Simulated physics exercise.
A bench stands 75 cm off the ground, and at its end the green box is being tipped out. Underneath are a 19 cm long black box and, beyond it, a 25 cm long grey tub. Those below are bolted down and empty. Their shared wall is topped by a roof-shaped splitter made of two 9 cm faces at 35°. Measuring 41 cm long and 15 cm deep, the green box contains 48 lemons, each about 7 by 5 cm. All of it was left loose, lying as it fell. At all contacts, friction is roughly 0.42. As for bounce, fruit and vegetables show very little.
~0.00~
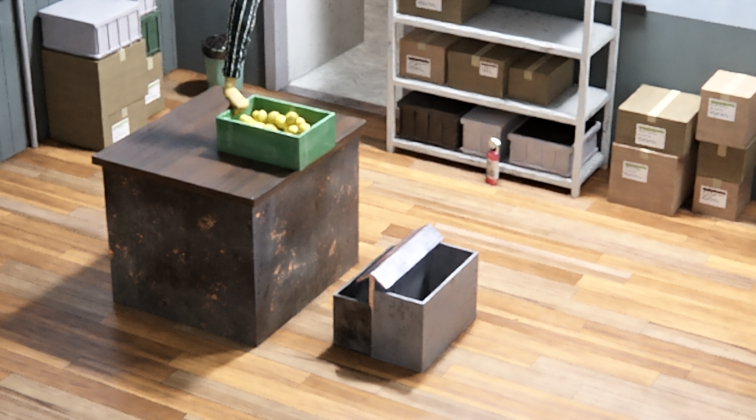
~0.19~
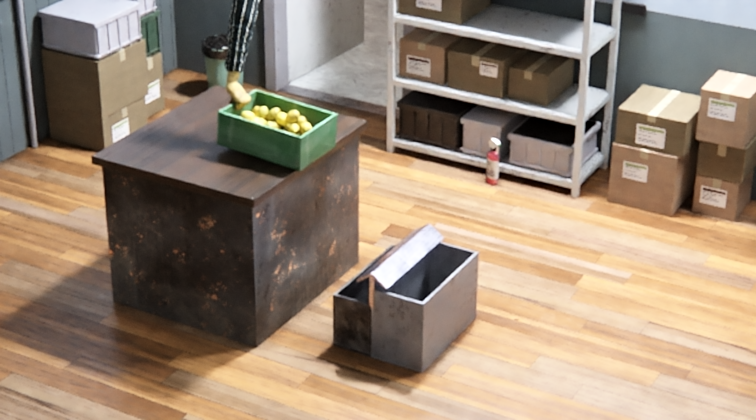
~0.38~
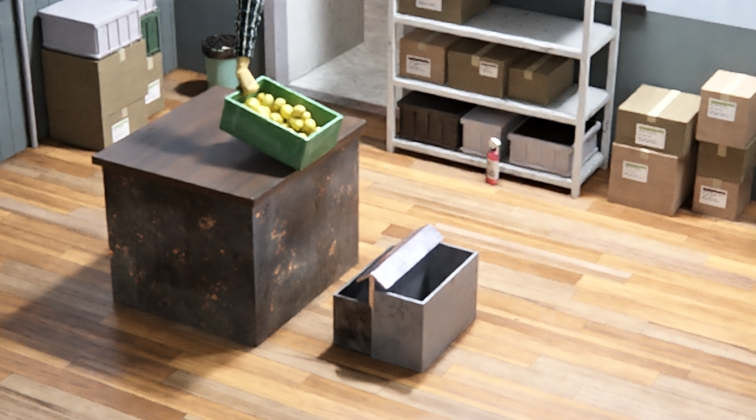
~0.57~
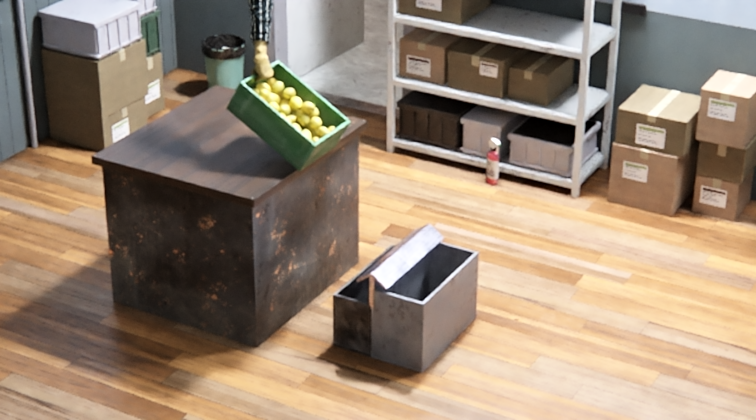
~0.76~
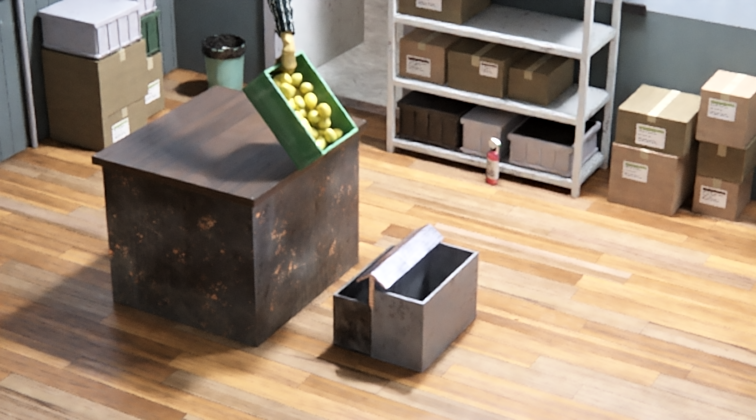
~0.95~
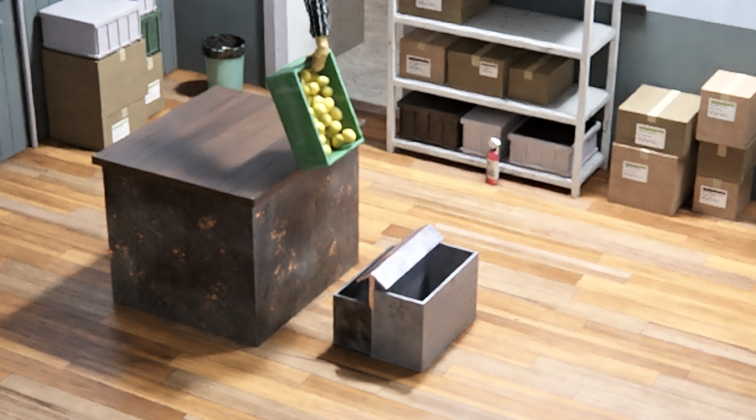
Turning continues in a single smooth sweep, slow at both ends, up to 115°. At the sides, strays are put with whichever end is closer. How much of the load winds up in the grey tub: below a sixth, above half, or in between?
Short of the one-sixth mark.
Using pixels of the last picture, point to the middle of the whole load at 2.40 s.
The centre sits near (378, 313).
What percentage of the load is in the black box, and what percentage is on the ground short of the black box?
Shares, in order: About 50 percent and 40 percent.
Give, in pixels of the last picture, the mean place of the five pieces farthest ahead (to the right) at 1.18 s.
Somewhere near pixel (360, 166).
After 1.18 s, tilt 89°; 44 still in the green box and 4 in the air.
After 1.47 s, tilt 109°; 26 still in the green box, 1 in the black box and 21 in the air.
After 1.88 s, tilt 115°; 2 still in the green box, 13 in the black box, 4 in the grey tub, 5 on the ground short of the black box and 24 in the air.
Final count (at 2.40 s), 25 in the black box, 4 in the grey tub, 18 on the ground short of the black box and 1 on the ground beyond the grey tub. Asked share, 4 of 48, 8 per cent.
